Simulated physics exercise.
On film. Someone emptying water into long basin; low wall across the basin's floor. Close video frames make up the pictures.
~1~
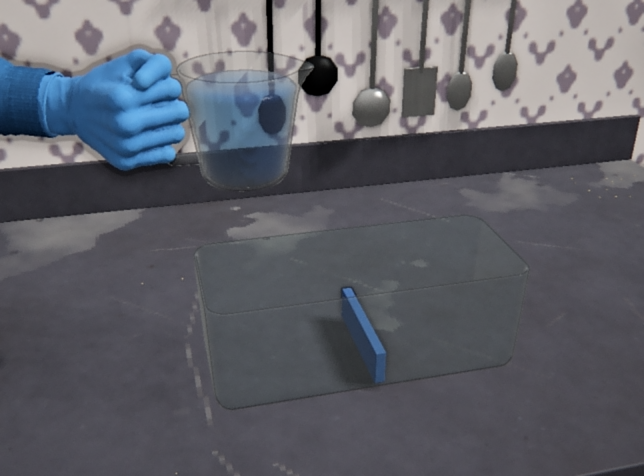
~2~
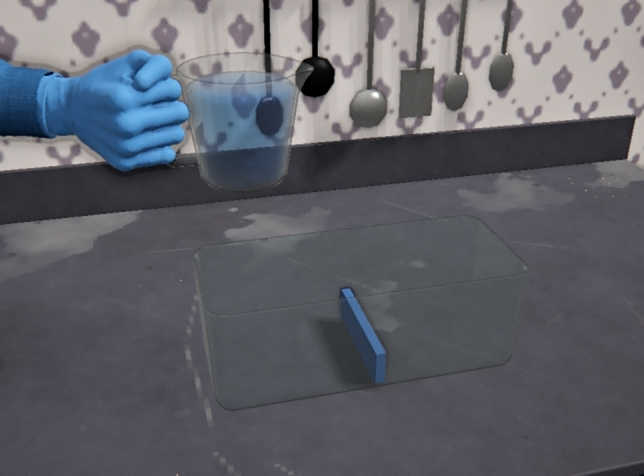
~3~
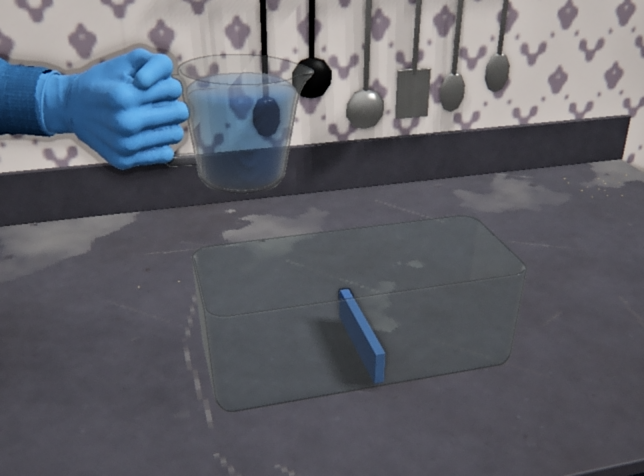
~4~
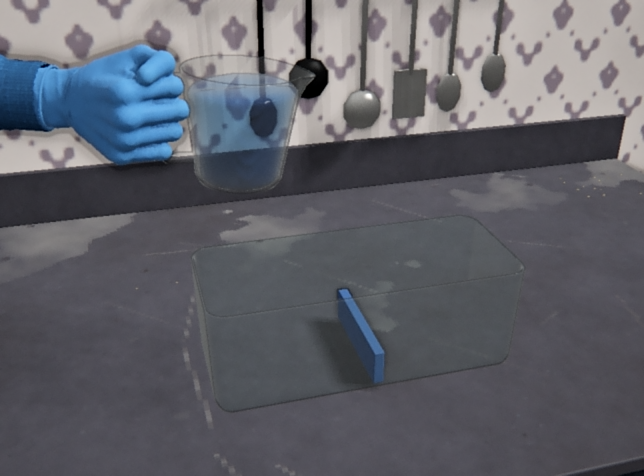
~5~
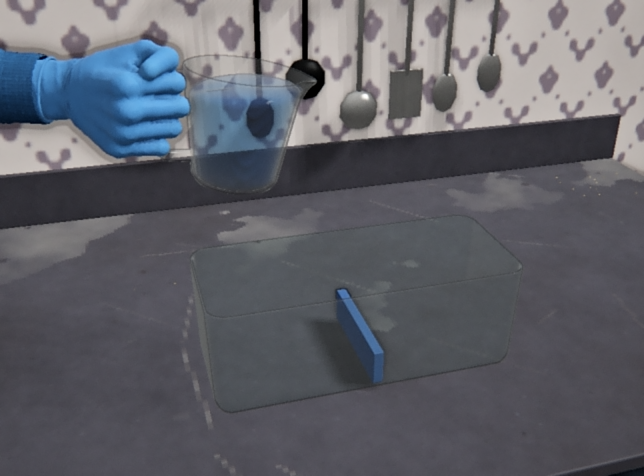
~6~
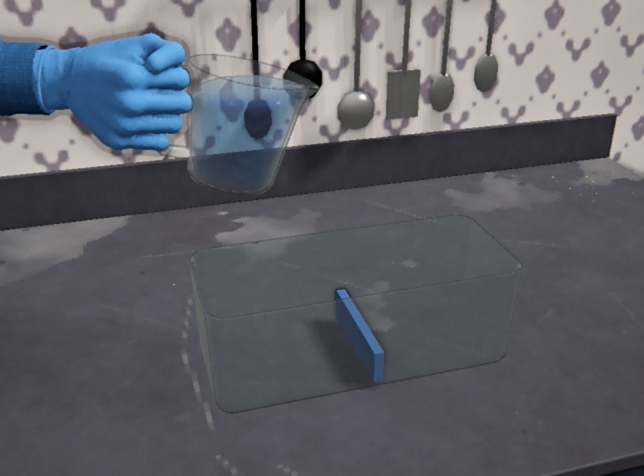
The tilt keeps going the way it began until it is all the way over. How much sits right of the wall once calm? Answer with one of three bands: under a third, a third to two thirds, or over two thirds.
Over two thirds.
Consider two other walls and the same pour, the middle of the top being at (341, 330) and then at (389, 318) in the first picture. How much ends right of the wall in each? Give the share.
First try around 90 percent; second try around 40 percent.
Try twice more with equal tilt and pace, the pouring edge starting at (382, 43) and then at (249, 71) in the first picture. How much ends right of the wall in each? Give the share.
95 % and 5 %.
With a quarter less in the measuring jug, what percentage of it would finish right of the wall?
About 75 in a hundred.
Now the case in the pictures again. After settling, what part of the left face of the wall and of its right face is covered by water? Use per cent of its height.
Left 10 %, right 50 %.
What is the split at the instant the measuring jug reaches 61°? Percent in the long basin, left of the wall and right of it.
0 % left, 10 % right.
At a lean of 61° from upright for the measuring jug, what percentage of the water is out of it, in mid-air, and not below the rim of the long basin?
Somewhere around 20 per cent of it.
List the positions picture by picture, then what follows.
It leans 0°; its right rim is at (313, 64); the water meets the walls at (184, 86) and (295, 79); the long basin's rim runs from (200, 280) to (504, 243); the wall's top is at (362, 320), in the first frame.
It leans 1°; its right rim is at (313, 66); the water meets the walls at (184, 87) and (295, 81), in the second frame.
It leans 2°; its right rim is at (313, 69); the water meets the walls at (187, 88) and (295, 83), in the third frame.
It leans 5°; its right rim is at (314, 73); the water meets the walls at (185, 89) and (295, 83), in the fourth frame.
It leans 9°; its right rim is at (316, 78); the water meets the walls at (187, 91) and (299, 84), in the fifth frame.
It leans 13°; its right rim is at (318, 85); the water meets the walls at (190, 93) and (306, 84), in the sixth frame.
A moment on, the measuring jug is tipped part way and 72 per cent is still to pour, 0 is left of the wall and 8 right of it.
Next, the measuring jug is tipped on its side and 20 per cent is still to pour, 3 is left of the wall and 58 right of it.
Then the measuring jug is tipped right over and 1 per cent is still to pour, 17 is left of the wall and 80 right of it.
Later the measuring jug is tipped right over and 0 per cent is still to pour, 19 is left of the wall and 80 right of it.
In the end 19 per cent lies left of the wall, 80 right of it and 1 outside.
